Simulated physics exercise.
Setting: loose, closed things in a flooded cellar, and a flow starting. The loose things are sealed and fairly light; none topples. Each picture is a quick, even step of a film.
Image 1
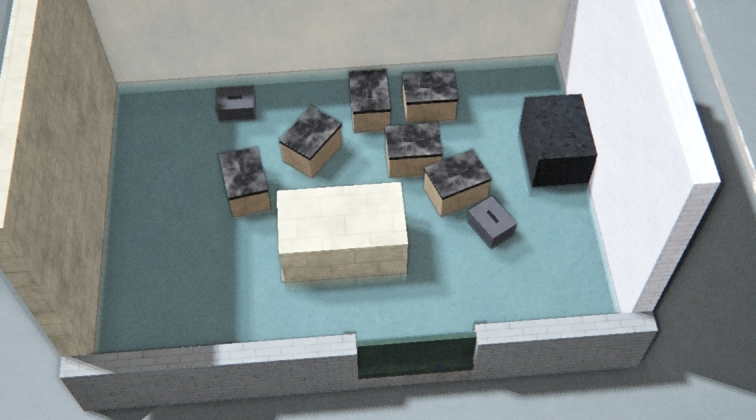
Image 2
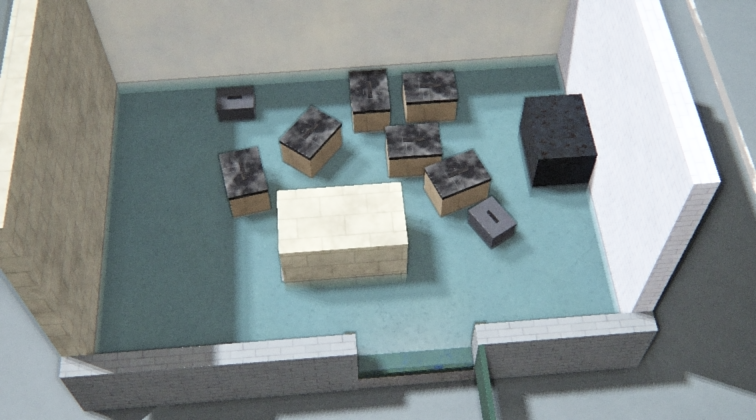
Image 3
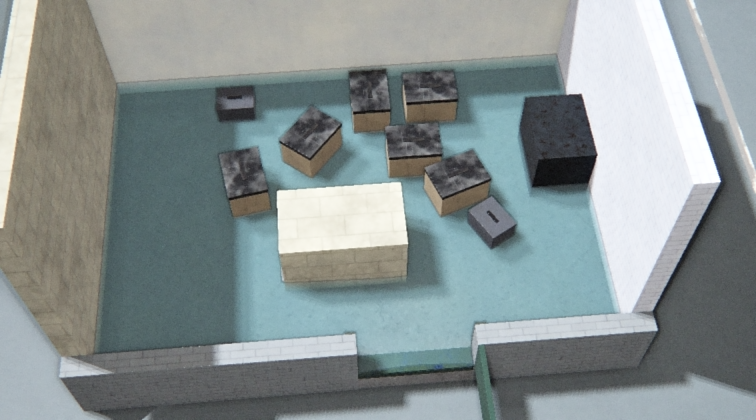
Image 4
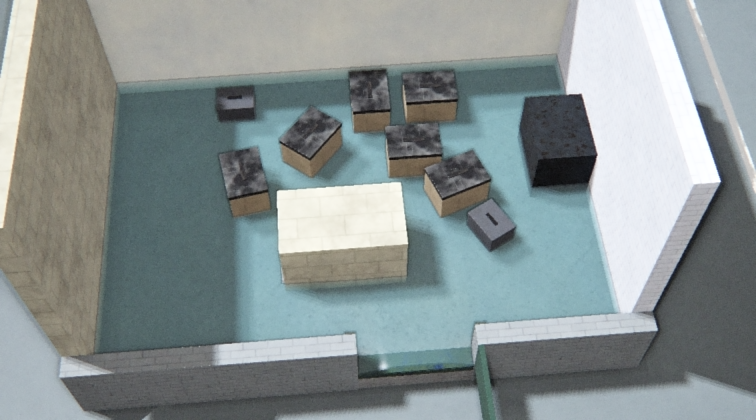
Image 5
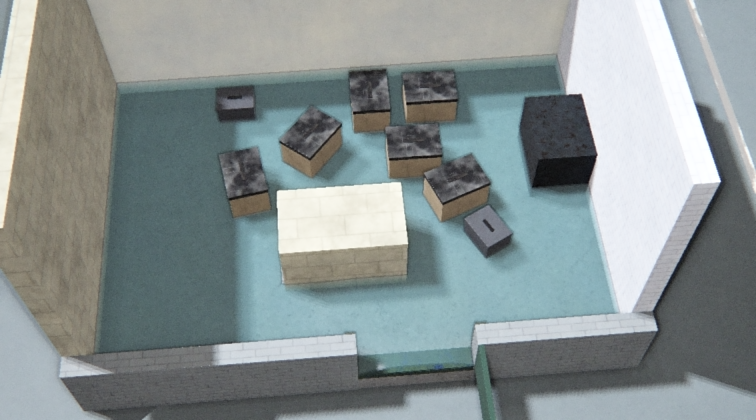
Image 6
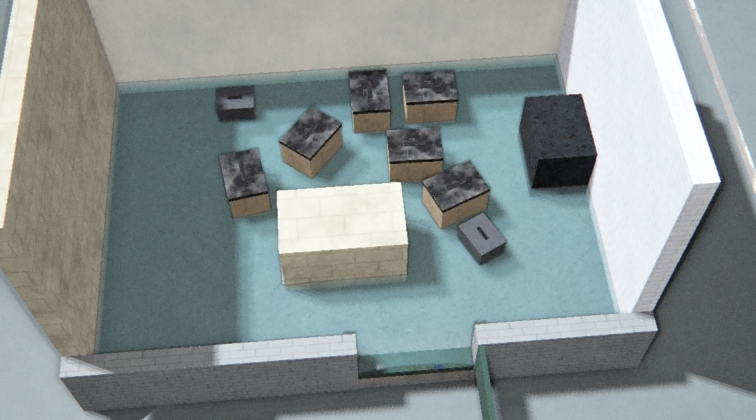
In the video, a green gate in the front wall of a walled room with a teal, watery floor swings open outward; then a small grey box drifts slightly forward and left, and the neighbouring dark-topped box shifts slightly too.
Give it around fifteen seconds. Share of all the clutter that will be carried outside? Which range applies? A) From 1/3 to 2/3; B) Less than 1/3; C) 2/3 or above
The answer is A.
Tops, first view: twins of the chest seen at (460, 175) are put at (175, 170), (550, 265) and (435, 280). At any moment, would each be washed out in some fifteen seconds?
The first remains behind, the second departs, the third departs.
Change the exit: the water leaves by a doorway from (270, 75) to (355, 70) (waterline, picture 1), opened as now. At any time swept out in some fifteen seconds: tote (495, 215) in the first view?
That object: Never leaves.
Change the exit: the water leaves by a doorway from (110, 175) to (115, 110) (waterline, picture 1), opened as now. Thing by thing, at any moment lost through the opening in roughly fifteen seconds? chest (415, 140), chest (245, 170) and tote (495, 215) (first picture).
Answer, one by one: Not lost, lost, not lost.
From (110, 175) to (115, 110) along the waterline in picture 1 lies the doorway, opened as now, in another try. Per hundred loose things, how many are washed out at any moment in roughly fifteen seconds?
Estimate: Around 40 per cent.
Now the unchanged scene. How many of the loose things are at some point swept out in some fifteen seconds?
The count is 3.
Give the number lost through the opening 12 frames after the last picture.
The count is 1.
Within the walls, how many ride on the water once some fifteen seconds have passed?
5.
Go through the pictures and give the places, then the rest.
The first frame shows a tote at (493, 217) floats; a chest at (458, 173) floats; 0 of 8 have shifted.
The second frame shows a tote at (493, 217) floats; a chest at (458, 173), afloat; 0 of 8 have shifted.
The third frame shows a tote at (493, 217), afloat; a chest at (458, 173), afloat; 0 of 8 have shifted.
The fourth frame shows a tote at (492, 220), afloat; a chest at (458, 173), afloat; 0 of 8 have shifted.
The fifth frame shows a tote at (488, 226), afloat, close to its start; a chest at (457, 178) floats, close to its start; 1 of 8 have shifted.
The sixth frame shows a tote at (482, 234), afloat, close to its start; a chest at (456, 185), afloat, close to its start; 2 of 8 have shifted.
A moment on, 0 of 8 are out; 8 afloat.
Next, 1 of 8 are out; 7 afloat.
Later, 3 of 8 are out; 5 afloat.
In the end, 3 of 8 are out; 5 afloat.
